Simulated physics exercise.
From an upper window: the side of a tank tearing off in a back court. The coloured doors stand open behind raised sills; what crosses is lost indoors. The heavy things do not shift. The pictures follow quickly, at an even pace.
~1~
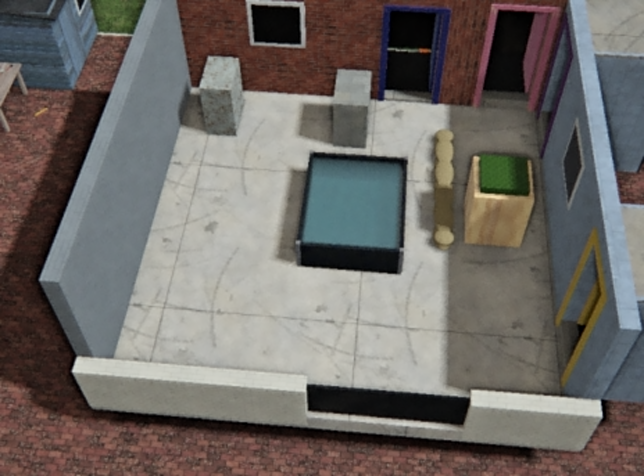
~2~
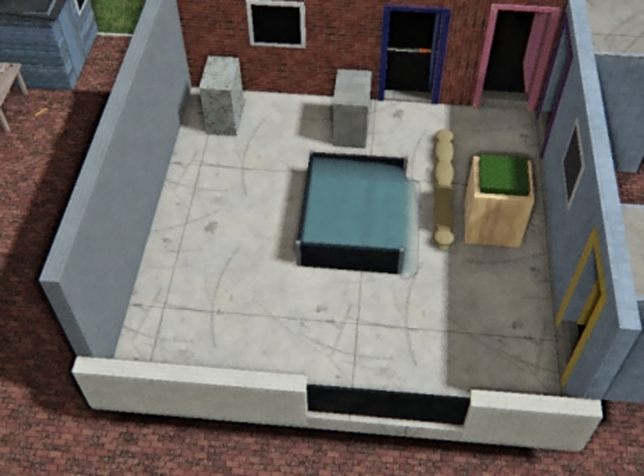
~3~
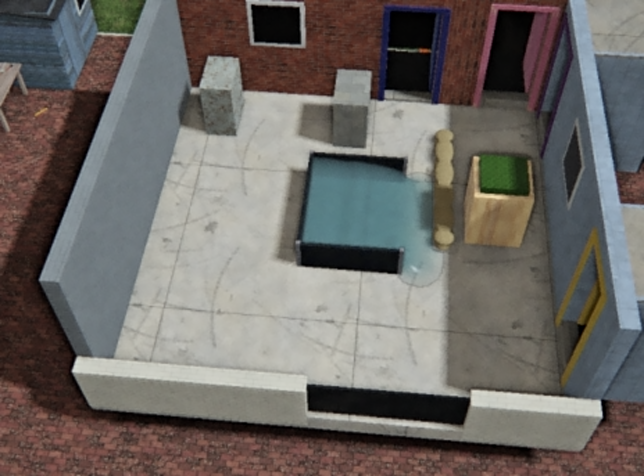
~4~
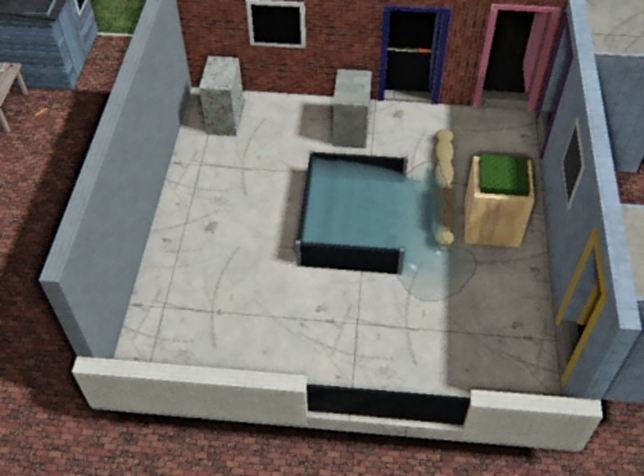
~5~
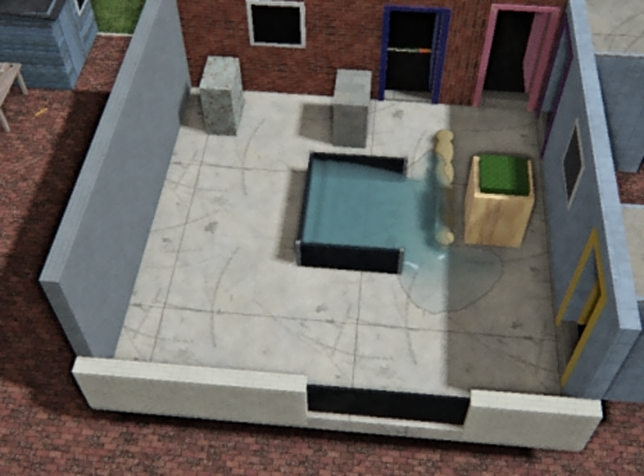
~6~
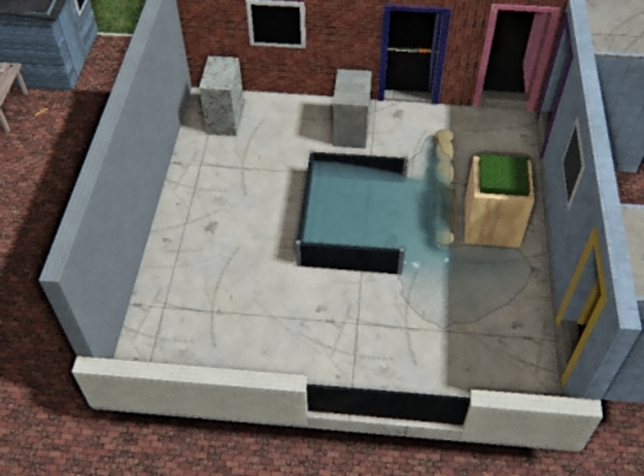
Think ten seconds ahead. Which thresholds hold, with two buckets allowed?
In the end: The yellow door stays under that; the blue door takes more than that; the pink door stays under that; the purple door stays under that.
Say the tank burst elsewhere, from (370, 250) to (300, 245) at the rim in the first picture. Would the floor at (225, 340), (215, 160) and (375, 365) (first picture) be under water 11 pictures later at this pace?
One after the other: Under water, free of water, under water.
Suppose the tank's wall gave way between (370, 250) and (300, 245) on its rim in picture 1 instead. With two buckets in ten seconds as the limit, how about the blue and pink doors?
My reading: Blue holds; pink keeps below it.
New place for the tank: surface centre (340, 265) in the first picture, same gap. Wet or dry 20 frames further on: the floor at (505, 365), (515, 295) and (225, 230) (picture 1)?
One after the other: Awash, covered, free of water.
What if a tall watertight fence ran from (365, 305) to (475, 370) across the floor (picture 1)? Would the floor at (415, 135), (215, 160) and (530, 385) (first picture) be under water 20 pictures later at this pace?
As listed: Covered, no water, under water.
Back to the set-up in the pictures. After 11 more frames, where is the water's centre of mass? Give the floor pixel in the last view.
Roughly at (426, 239).
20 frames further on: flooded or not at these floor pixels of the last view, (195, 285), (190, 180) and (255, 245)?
In that order: Clear, no water, clear.
A moment on, water covers 20 % of the floor; the yellow door not reached, the blue door wet at the sill, nothing in, the pink door not reached, the purple door not reached.
Next, water covers 35 % of the floor; the yellow door wet at the sill, nothing in, the blue door over two buckets in, the pink door not reached, the purple door not reached.
Then, water covers 40 % of the floor; the yellow door wet at the sill, nothing in, the blue door over two buckets in, the pink door wet at the sill, nothing in, the purple door wet at the sill, nothing in.
Later, water covers 65 % of the floor; the yellow door wet at the sill, nothing in, the blue door far over two buckets in, the pink door wet at the sill, nothing in, the purple door wet at the sill, nothing in.
In the end, water covers 80 % of the floor; the yellow door wet at the sill, nothing in, the blue door far over two buckets in, the pink door wet at the sill, nothing in, the purple door wet at the sill, nothing in.
